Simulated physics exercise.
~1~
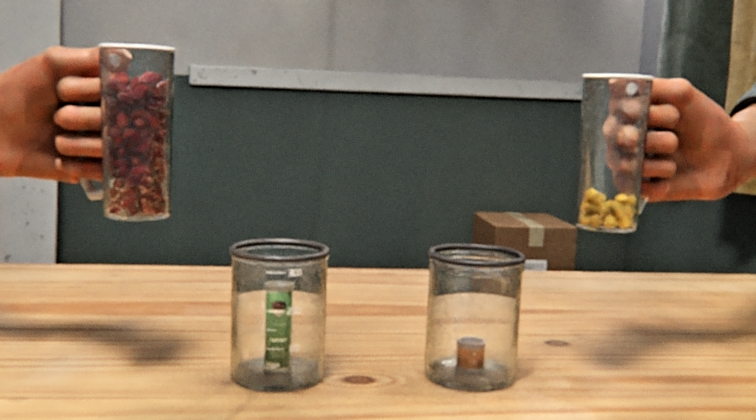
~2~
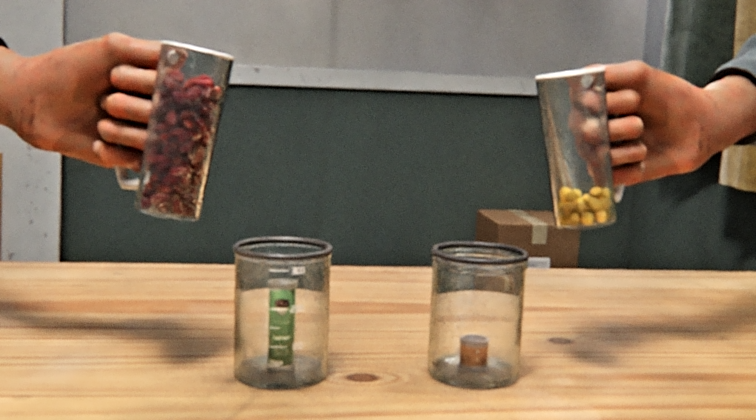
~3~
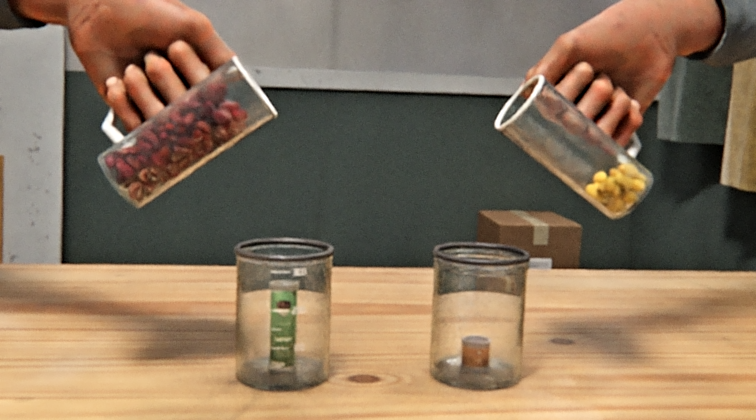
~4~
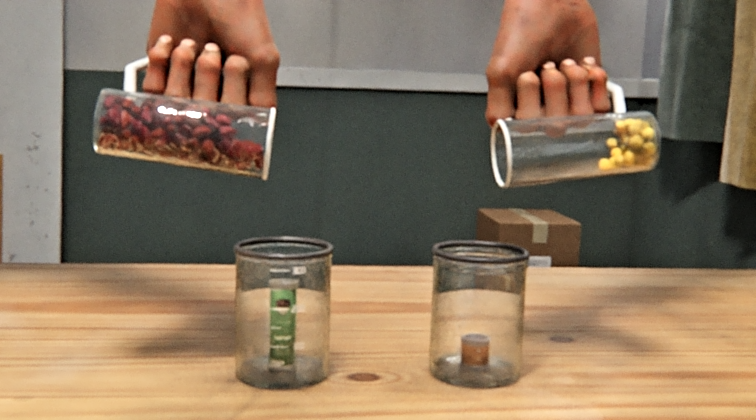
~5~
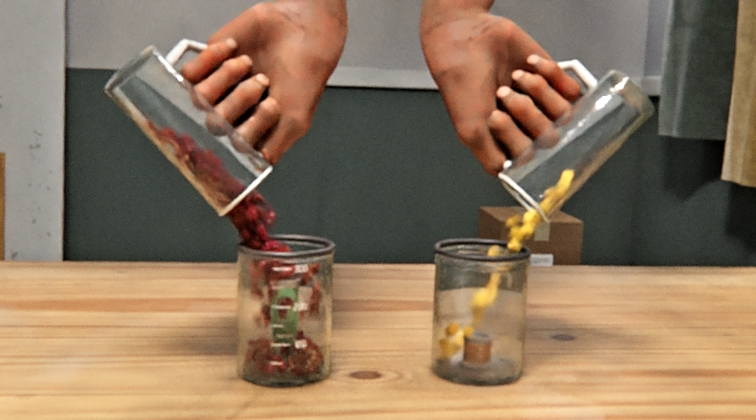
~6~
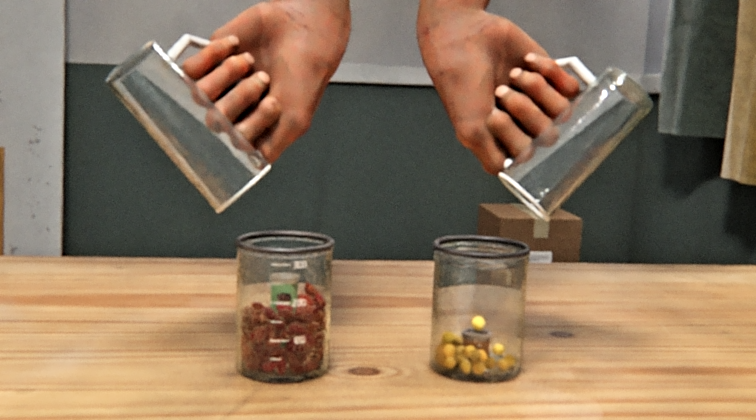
Dark red pieces and a smaller lot of yellow ones tumbled from two clear cups as a pair of hands tipped them over see-through jars, leaving the green object on the left and the small brown one on the right partly buried but still showing.
